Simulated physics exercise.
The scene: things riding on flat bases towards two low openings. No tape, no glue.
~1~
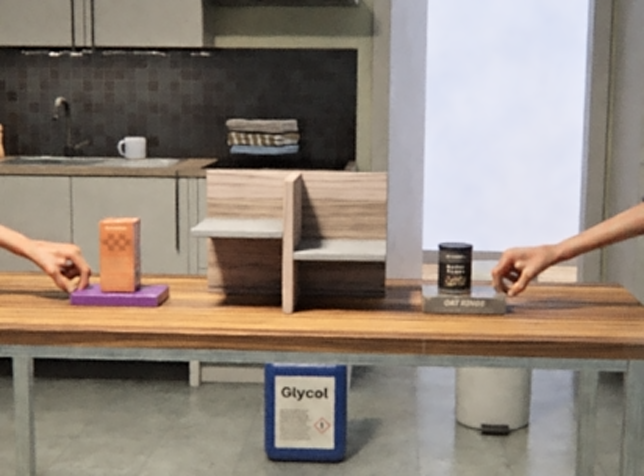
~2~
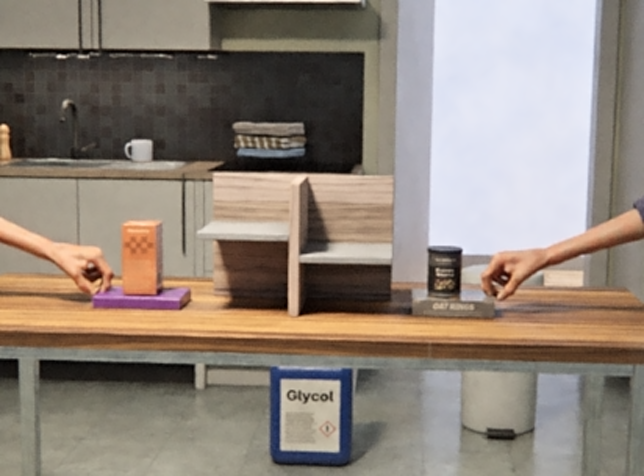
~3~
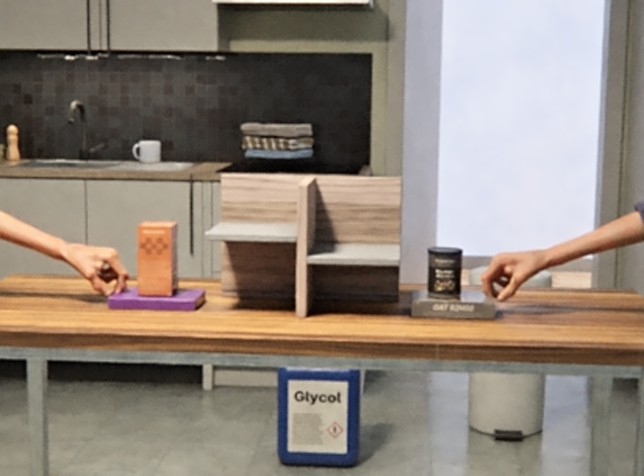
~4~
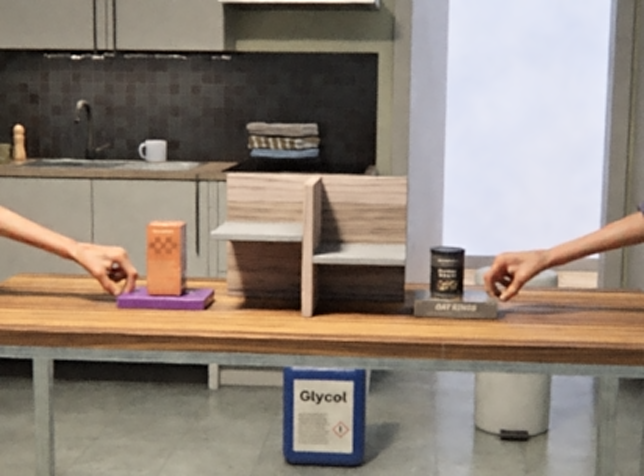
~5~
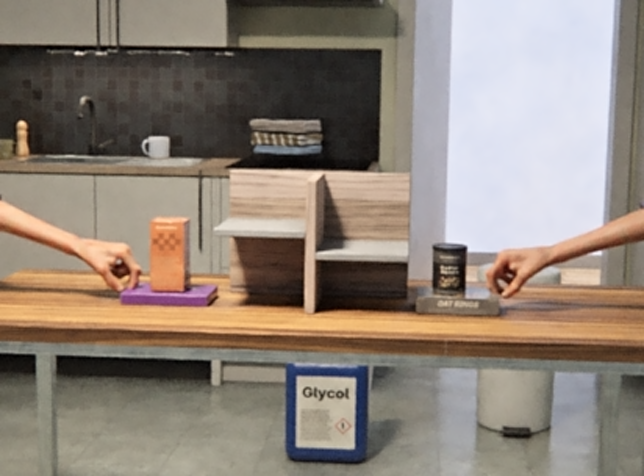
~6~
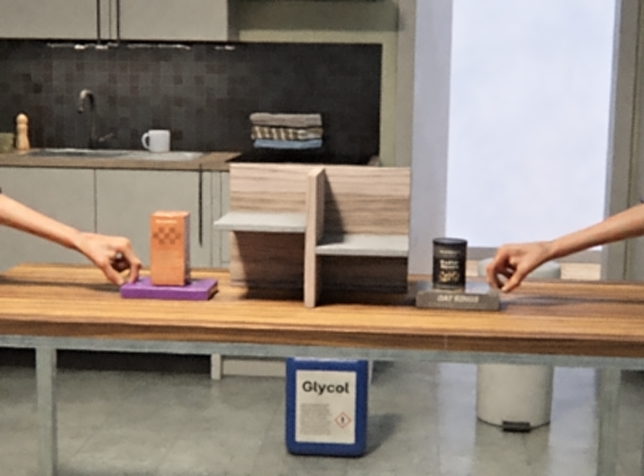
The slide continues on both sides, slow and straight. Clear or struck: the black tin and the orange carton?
In the end the black tin strikes the shelf, the orange carton strikes the shelf.
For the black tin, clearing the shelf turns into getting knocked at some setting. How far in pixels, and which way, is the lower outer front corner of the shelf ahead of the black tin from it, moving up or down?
About 12 pixels up.
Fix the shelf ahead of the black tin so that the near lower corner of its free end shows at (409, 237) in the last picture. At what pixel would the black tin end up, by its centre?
Close to (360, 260).
Then, 1.46 s past the last view, black tin pushed back on its carrier near (426, 263); orange carton leaning 18° off how it started near (211, 246).
Then, 1.98 s past the last view, black tin leaning 16° off how it started near (424, 262); orange carton leaning 74° off how it started near (199, 258).
Then, 2.28 s past the last view, black tin leaning 44° off how it started near (428, 271); orange carton on its side near (190, 272).
Finally, the black tin gets scraped off its spot, near (450, 286); the orange carton gets scraped off its spot, near (191, 272).
